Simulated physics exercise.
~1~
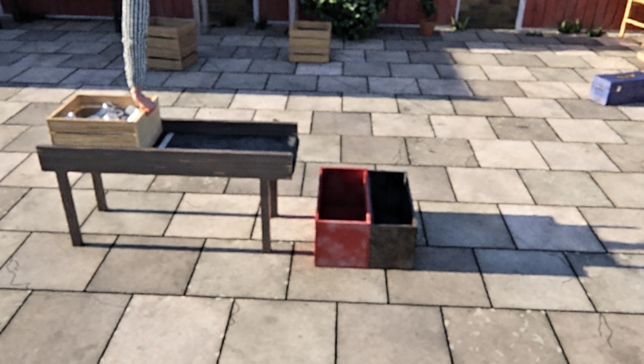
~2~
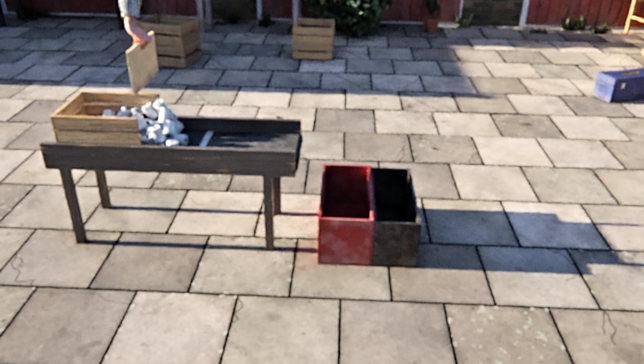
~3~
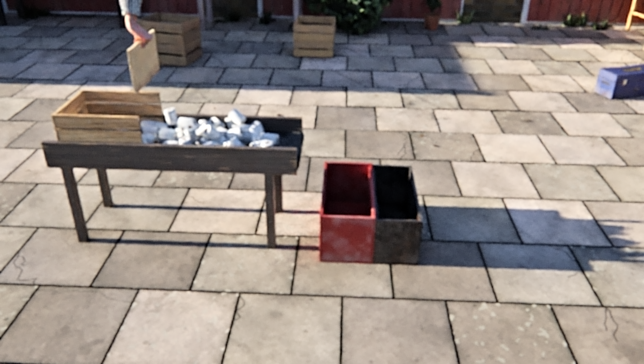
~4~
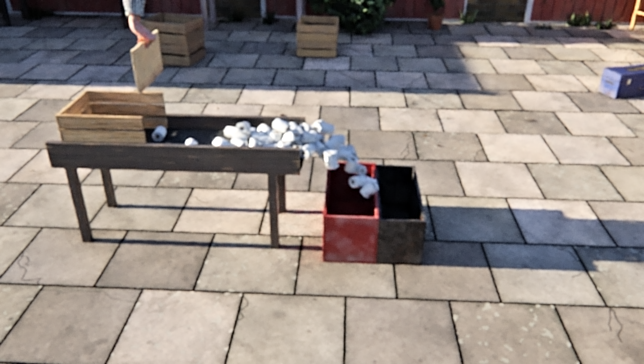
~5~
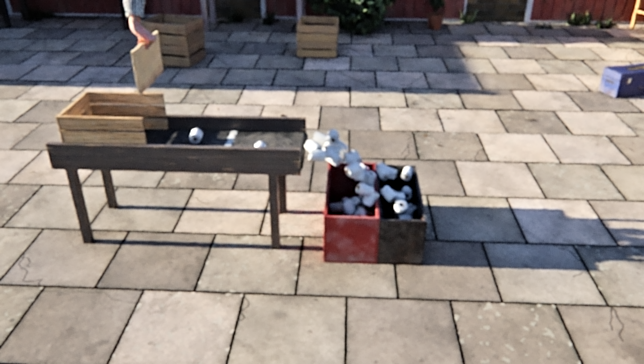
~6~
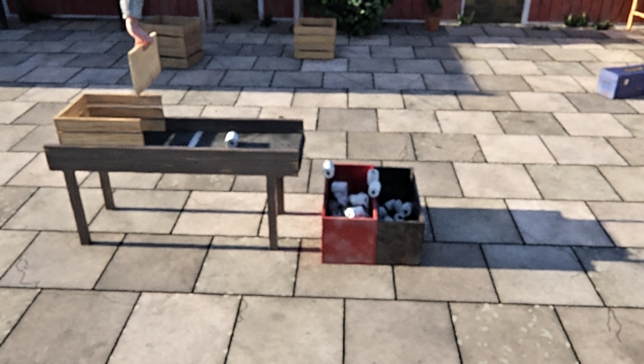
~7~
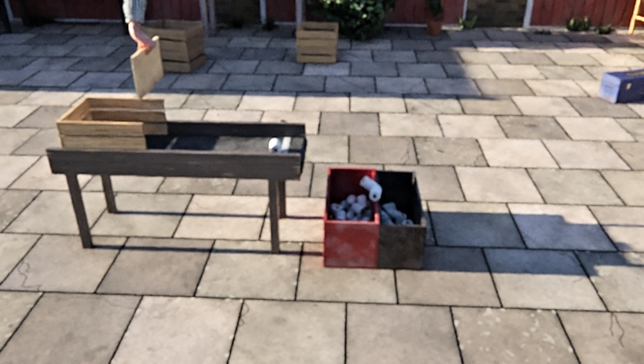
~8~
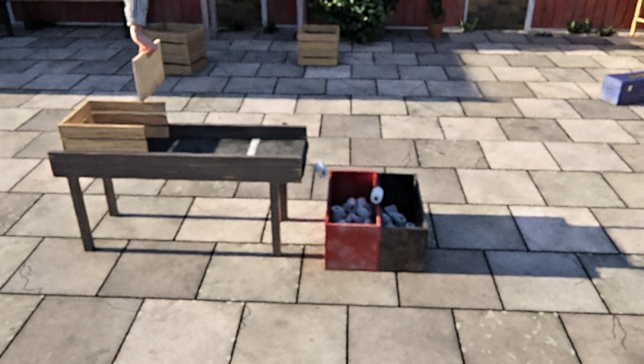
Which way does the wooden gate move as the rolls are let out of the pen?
The wooden gate moves up, raised by the hand holding it.
